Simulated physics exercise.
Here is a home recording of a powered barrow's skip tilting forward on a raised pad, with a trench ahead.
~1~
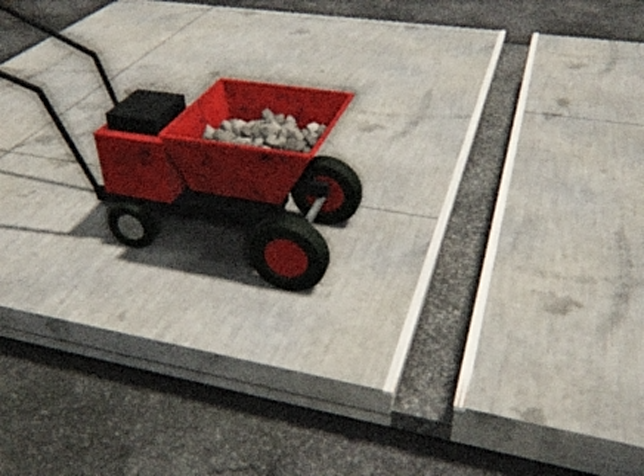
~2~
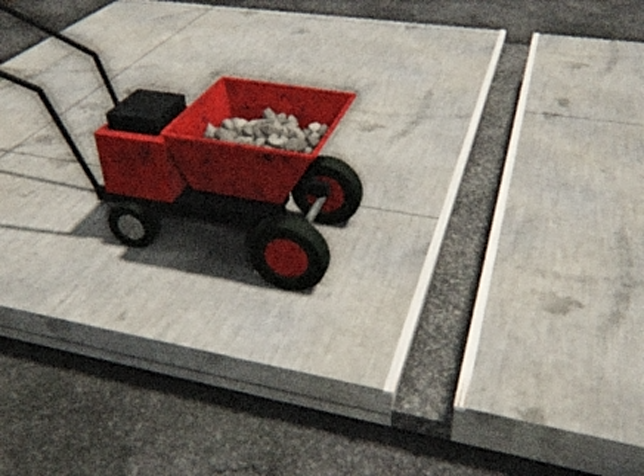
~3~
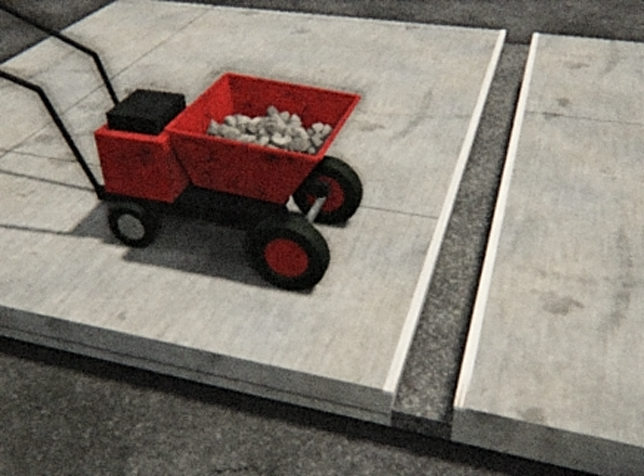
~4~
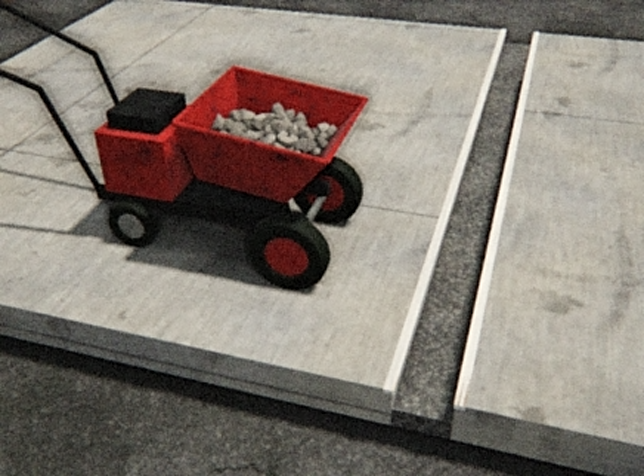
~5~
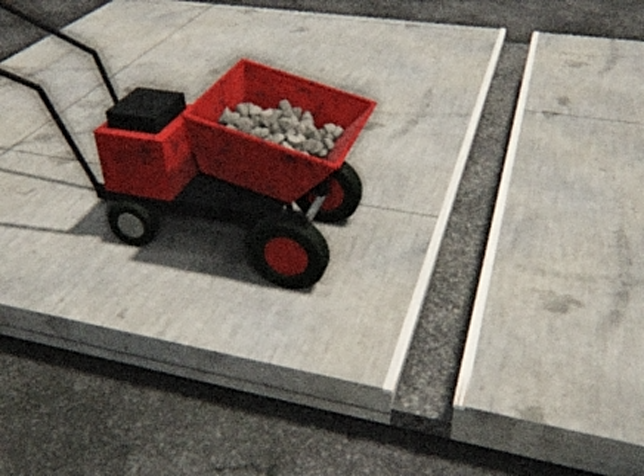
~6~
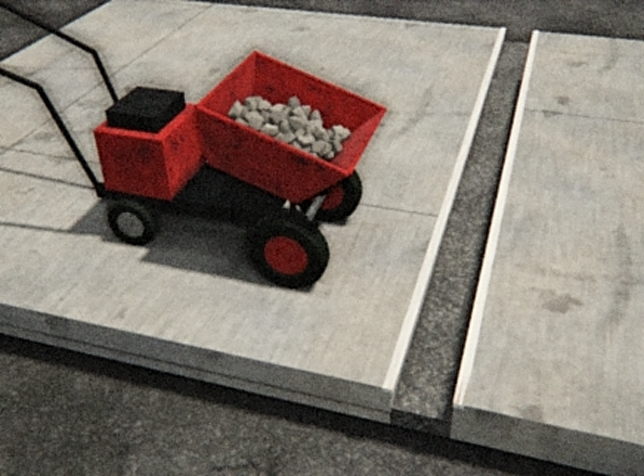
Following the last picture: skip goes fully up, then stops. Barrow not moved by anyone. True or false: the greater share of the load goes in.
True.
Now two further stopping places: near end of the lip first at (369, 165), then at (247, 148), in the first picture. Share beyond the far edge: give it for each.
60 % for the first, 0 % for the second.
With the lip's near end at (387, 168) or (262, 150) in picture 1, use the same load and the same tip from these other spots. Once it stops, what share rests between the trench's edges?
Position 1 near 0 %, position 2 near 30 %.
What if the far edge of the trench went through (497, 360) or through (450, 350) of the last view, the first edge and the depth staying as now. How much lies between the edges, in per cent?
Respectively, 90 % and 60 %.
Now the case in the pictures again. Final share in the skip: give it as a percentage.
Result: Close to 5 per cent.
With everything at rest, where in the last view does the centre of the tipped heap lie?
Close to (447, 277) in the last picture.
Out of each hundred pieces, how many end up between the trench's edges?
I'd put that share at some 75 per cent.
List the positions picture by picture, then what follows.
Lip of the skip at (310, 157), level; top of the load at (271, 143), broken stones; first edge of the trench at (403, 343); far edge at (470, 357), the trench under half as wide as the skip, and about half as deep as wide, in the first frame.
Lip of the skip at (313, 158), level; top of the load at (273, 142), in the second frame.
Lip of the skip at (318, 160), tipped barely; top of the load at (267, 136), in the third frame.
Lip of the skip at (326, 162), tipped a little; top of the load at (257, 126), in the fourth frame.
Lip of the skip at (336, 167), tipped a little; top of the load at (254, 124), in the fifth frame.
Lip of the skip at (348, 174), tipped clearly; top of the load at (264, 120); first edge of the trench at (403, 341); far edge at (469, 354), in the sixth frame.
Soon after the last picture, skip tipped steeply; all in the skip.
A little later, skip tipped right over; nearly all in the skip; a stray few in or heaped over the trench.
Later still, skip tipped right over; about a third in the skip; a small part short of the trench; about two thirds in or heaped over the trench; a stray few beyond it.
By the end, skip tipped right over; a stray few in the skip; about a quarter short of the trench; most in or heaped over the trench; a stray few beyond it.
